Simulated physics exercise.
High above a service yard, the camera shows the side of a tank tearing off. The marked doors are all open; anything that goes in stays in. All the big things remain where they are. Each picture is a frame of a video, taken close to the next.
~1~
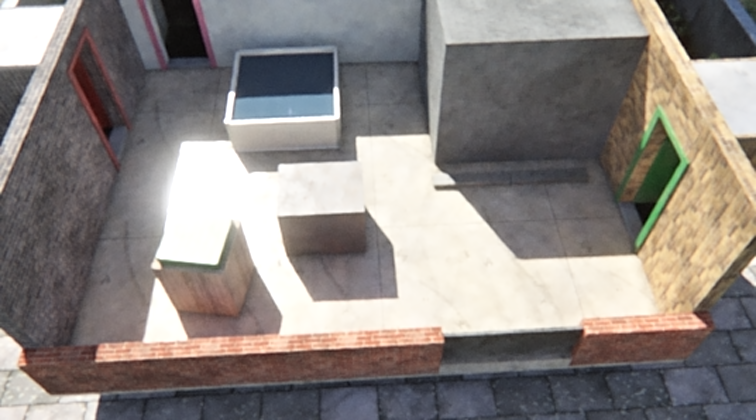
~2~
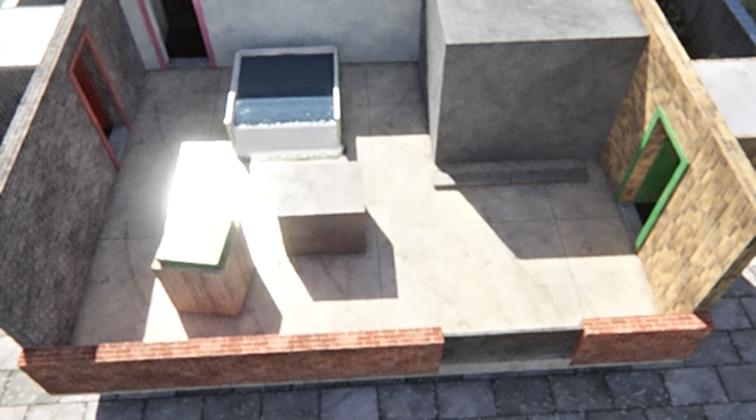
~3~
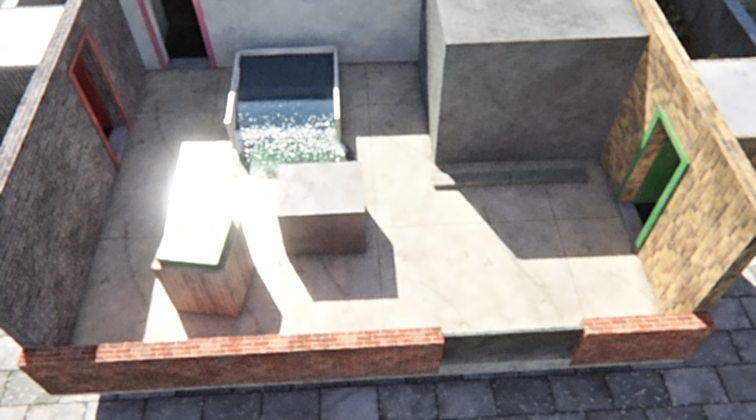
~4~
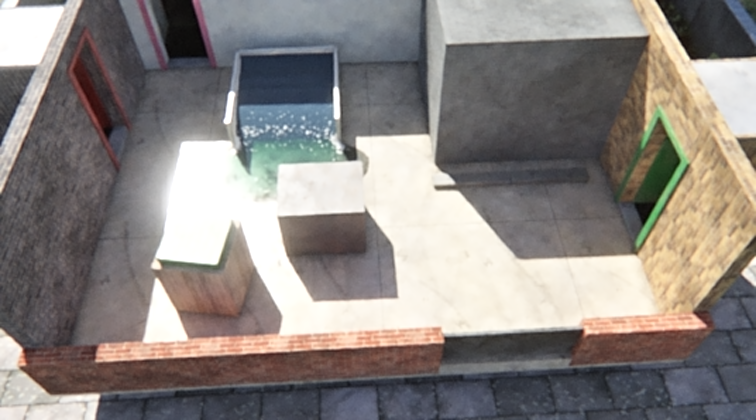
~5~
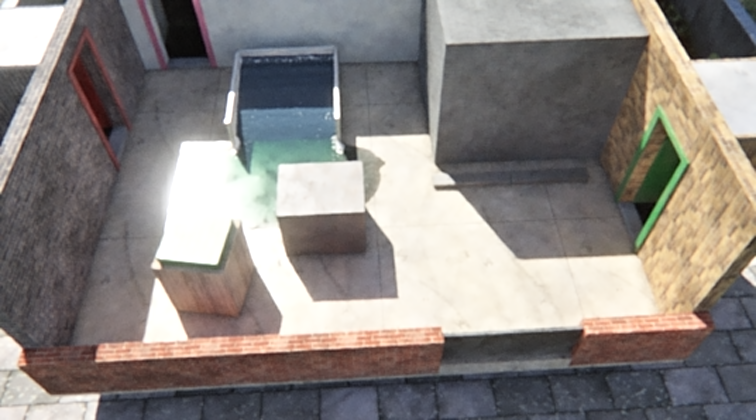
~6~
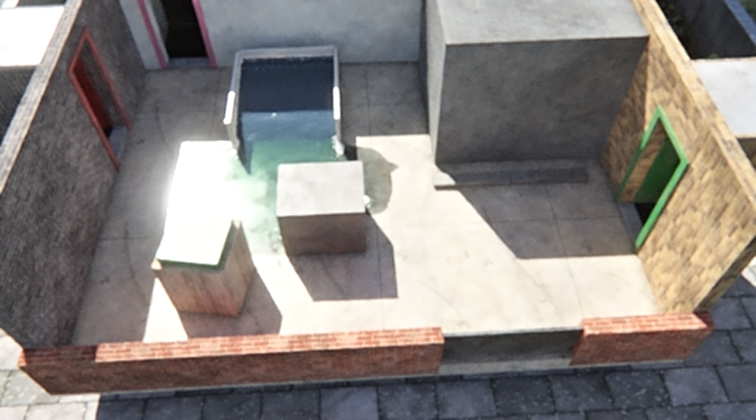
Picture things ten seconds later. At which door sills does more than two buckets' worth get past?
The pink door passes two buckets or less; the green door passes more than two buckets; the red door passes two buckets or less.
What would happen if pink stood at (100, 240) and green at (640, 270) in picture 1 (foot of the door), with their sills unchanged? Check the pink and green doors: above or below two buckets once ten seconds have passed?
The pink door door overflows, and the green door door overflows.
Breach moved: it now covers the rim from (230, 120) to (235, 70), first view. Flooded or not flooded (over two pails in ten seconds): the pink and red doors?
Door check - pink door exceeds it, red door exceeds it.
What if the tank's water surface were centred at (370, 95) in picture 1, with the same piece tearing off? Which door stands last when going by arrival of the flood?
The one in pink.
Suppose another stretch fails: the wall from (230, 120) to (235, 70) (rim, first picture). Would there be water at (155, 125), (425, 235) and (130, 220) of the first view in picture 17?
Taking each in turn, they come out watered, kept dry, watered.
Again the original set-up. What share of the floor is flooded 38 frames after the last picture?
Estimated share: About 90 %.
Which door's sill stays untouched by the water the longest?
It's the pink one.
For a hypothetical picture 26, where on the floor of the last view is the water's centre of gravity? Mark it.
The spot I would choose is (300, 211).
A moment on, water covers 25 % of the floor; the pink door not reached, the green door not reached, the red door not reached.
Next, water covers 45 % of the floor; the pink door not reached, the green door not reached, the red door not reached.
Then, water covers 70 % of the floor; the pink door not reached, the green door under two buckets in, the red door wet at the sill, nothing in.
Later, water covers 90 % of the floor; the pink door wet at the sill, nothing in, the green door over two buckets in, the red door wet at the sill, nothing in.
In the end, water covers 95 % of the floor; the pink door wet at the sill, nothing in, the green door over two buckets in, the red door wet at the sill, nothing in.
